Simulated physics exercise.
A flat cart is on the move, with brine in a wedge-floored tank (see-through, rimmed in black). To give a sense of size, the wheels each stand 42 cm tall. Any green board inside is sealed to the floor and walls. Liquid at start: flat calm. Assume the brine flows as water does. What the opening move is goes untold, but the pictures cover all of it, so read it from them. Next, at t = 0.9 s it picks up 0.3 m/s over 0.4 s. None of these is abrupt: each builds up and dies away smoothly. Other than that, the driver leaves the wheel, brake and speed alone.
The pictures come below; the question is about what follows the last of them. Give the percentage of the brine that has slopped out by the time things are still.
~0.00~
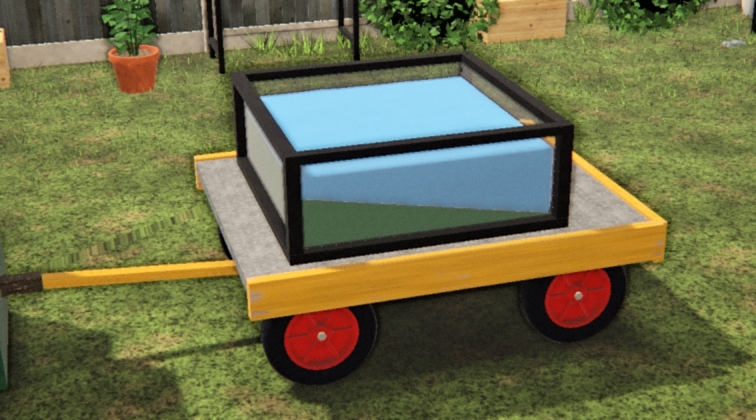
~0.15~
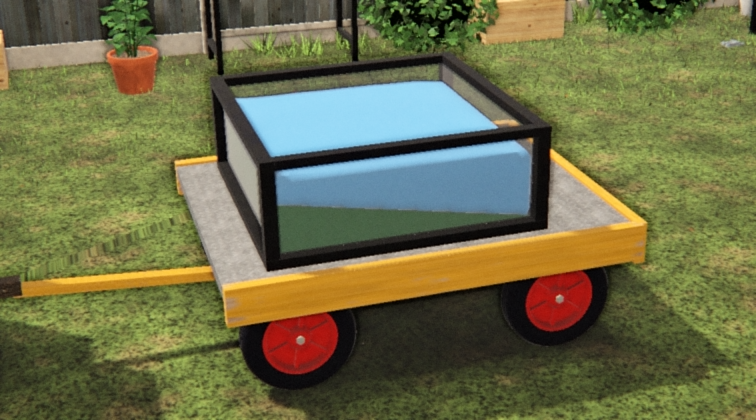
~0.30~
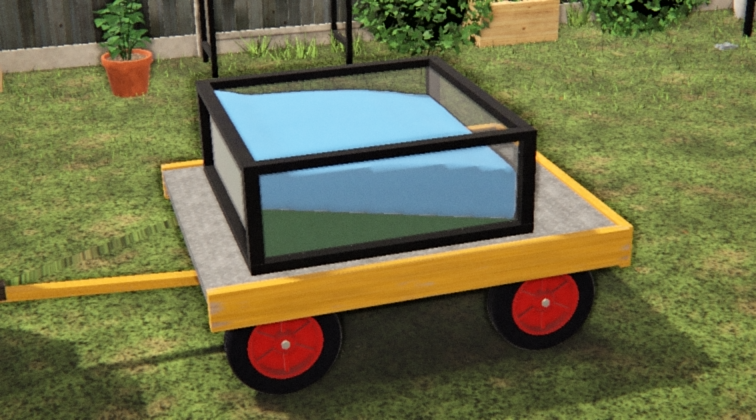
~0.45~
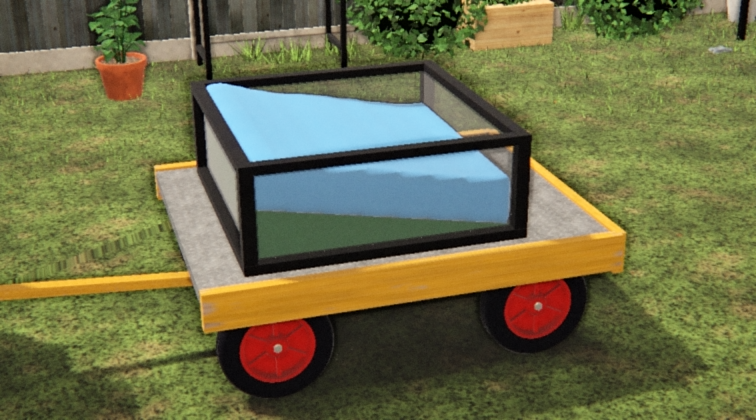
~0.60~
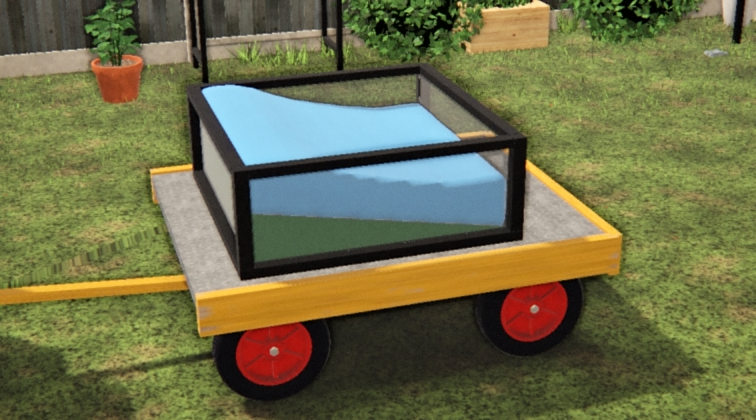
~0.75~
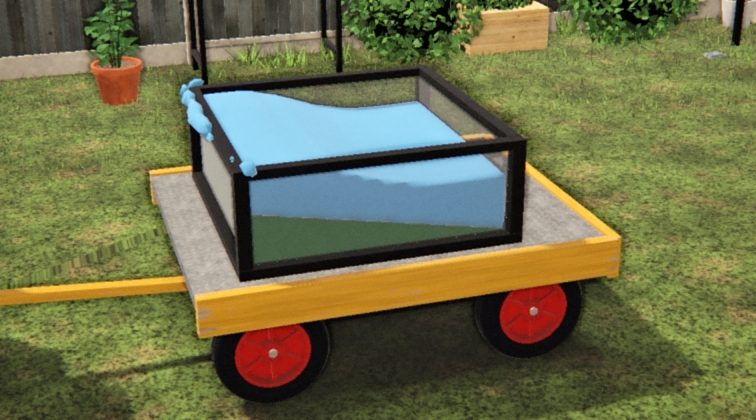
Roughly 4 percent.
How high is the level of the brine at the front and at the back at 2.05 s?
I'd put it at about 38 cm in front and about 22 cm behind.
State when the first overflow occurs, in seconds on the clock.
I'd put it close to 1.2 seconds.
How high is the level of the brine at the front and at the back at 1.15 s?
Level, front = 22 cm; level, back = 36 cm.
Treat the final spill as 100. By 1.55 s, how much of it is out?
Some 30 percent has come out by that time.
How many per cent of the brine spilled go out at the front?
Spill fraction there: Roughly 50 per cent.
Then, 1.15 s in, it stands 36 cm high behind and 23 cm in front; all of it is still inside.
Then, 1.55 s in, it stands 30 cm high behind and 18 cm in front; 1 per cent has gone mostly over the back, some over the front.
Then, 2.05 s in, it stands 22 cm high behind and 38 cm in front; 2 per cent has gone over the back, a little elsewhere.
Then, 4.28 s in, 4 per cent has gone over the front and the back, 6 of 162 litres.
